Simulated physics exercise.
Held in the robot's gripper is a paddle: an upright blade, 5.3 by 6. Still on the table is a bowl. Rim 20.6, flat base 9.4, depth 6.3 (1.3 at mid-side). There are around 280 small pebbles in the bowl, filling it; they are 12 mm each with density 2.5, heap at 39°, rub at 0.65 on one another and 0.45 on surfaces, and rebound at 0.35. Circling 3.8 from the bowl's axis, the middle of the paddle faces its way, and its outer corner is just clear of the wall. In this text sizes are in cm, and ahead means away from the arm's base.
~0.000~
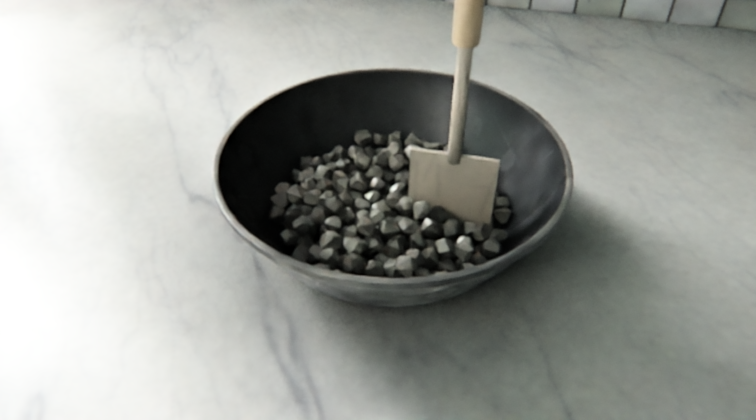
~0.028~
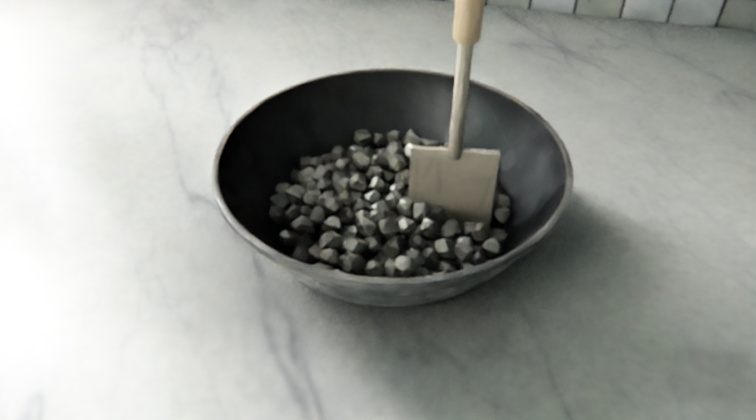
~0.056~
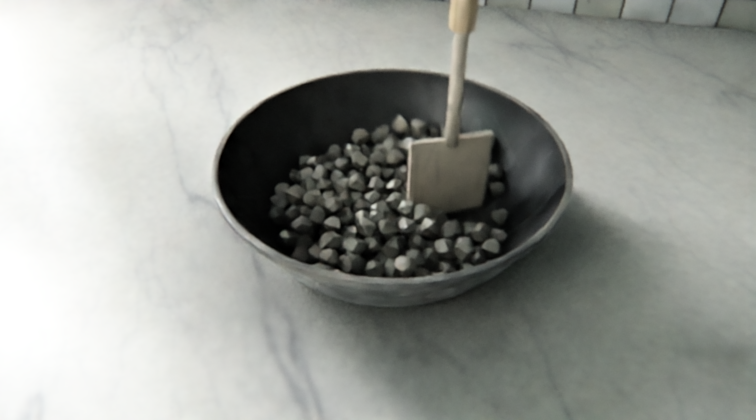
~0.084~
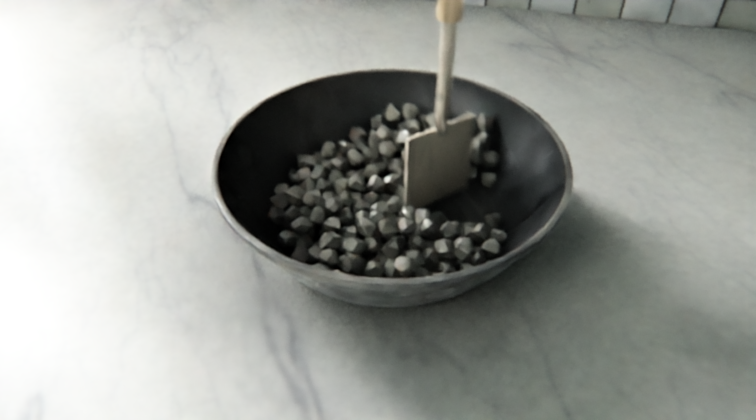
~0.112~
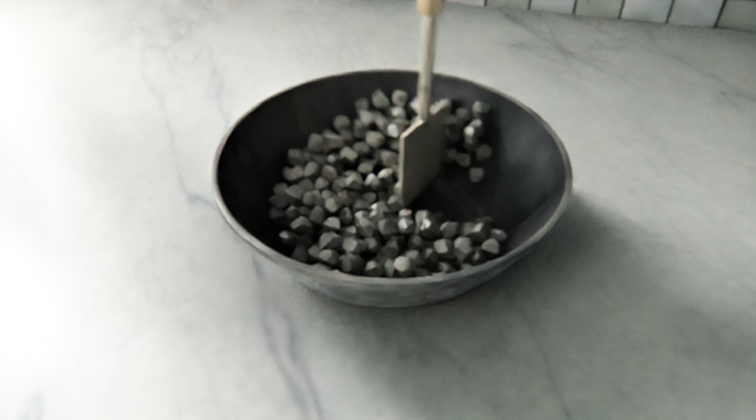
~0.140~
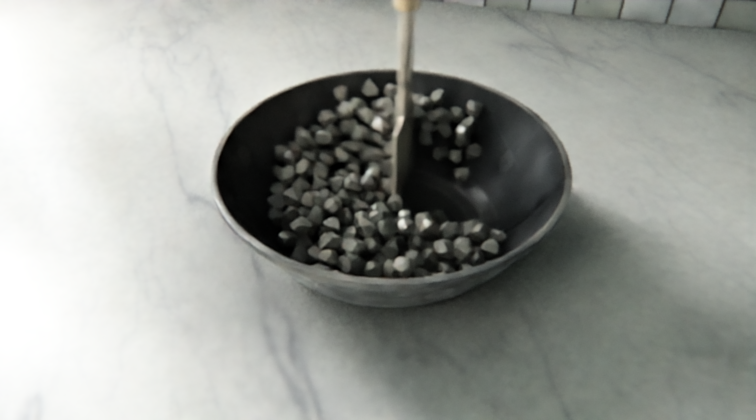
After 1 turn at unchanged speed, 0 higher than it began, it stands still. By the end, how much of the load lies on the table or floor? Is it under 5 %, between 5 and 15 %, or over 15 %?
Between 5 and 15 %.
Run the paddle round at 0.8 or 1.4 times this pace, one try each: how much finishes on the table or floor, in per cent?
I'd expect near 5 per cent, then near 25 per cent.
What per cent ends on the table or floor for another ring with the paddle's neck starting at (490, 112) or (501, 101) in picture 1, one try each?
Around 25 per cent on the first try, around 15 per cent on the second.
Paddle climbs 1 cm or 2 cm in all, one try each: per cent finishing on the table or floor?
I'd say some 5 per cent, and some 5 per cent.
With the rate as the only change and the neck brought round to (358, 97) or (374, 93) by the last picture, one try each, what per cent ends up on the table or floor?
Roughly 30 and 20 percent, in that order.
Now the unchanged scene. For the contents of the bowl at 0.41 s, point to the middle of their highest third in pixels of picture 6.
Around (437, 247).
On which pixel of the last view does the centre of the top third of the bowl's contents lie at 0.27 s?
Near (271, 190).
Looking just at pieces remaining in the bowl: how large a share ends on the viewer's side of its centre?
I'd put it near 40 per cent.
After 0.27 s, 192° round, highest piece 8 above the table; 275 in the bowl, 2 in flight or on the tool.
After 0.41 s, 294° round, highest piece 9 above the table; 266 in the bowl, 5 on the table or floor, 6 in flight or on the tool.
After 0.68 s, 0° round, highest piece 6 above the table; 252 in the bowl, 25 on the table or floor.
After 1.38 s, 0° round, highest piece 6 above the table; 252 in the bowl, 25 on the table or floor.
At rest, 252 in the bowl, 25 on the table or floor. That is 9 % on the table or floor.
